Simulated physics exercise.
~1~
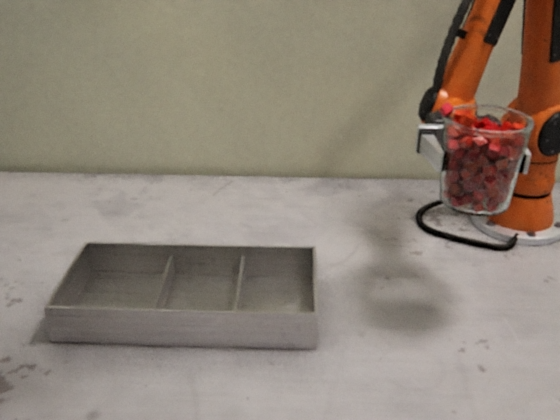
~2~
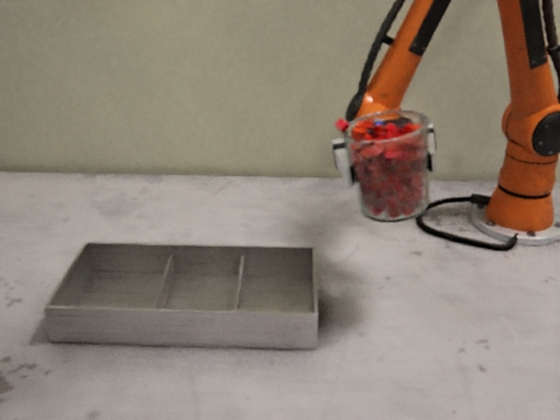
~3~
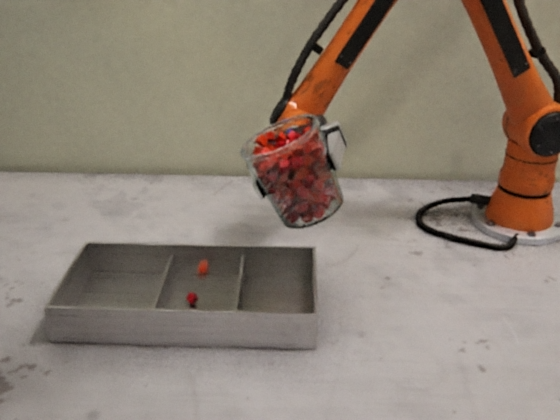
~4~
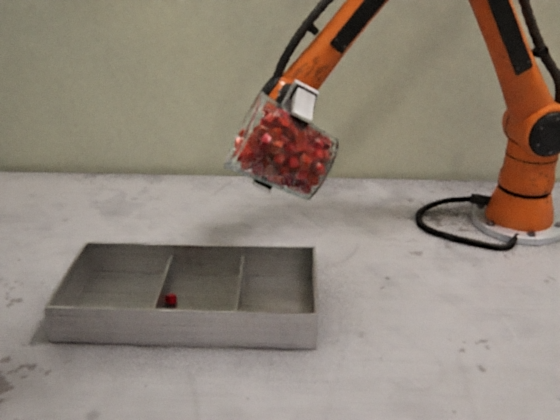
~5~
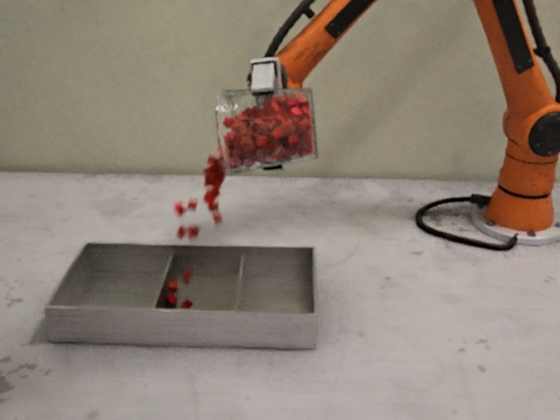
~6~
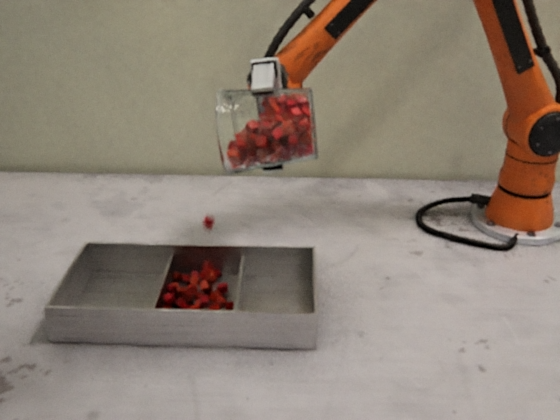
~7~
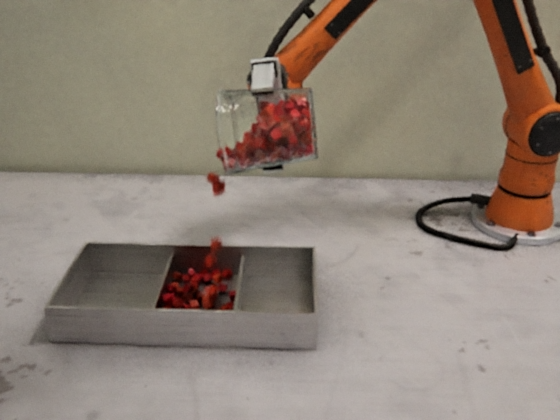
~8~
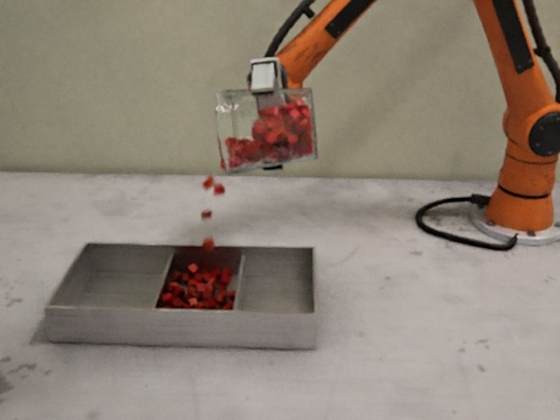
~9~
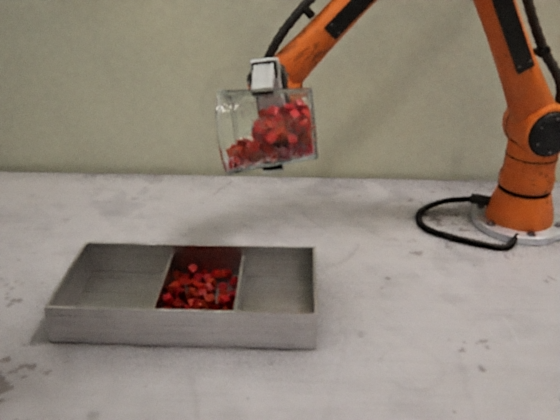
An orange robot arm carries a clear cup of red pieces leftward over a gray three-part tray and tips it onto its side. Pieces tumble into the middle compartment in bursts until the flow stops, leaving a pile there and many pieces still in the cup.
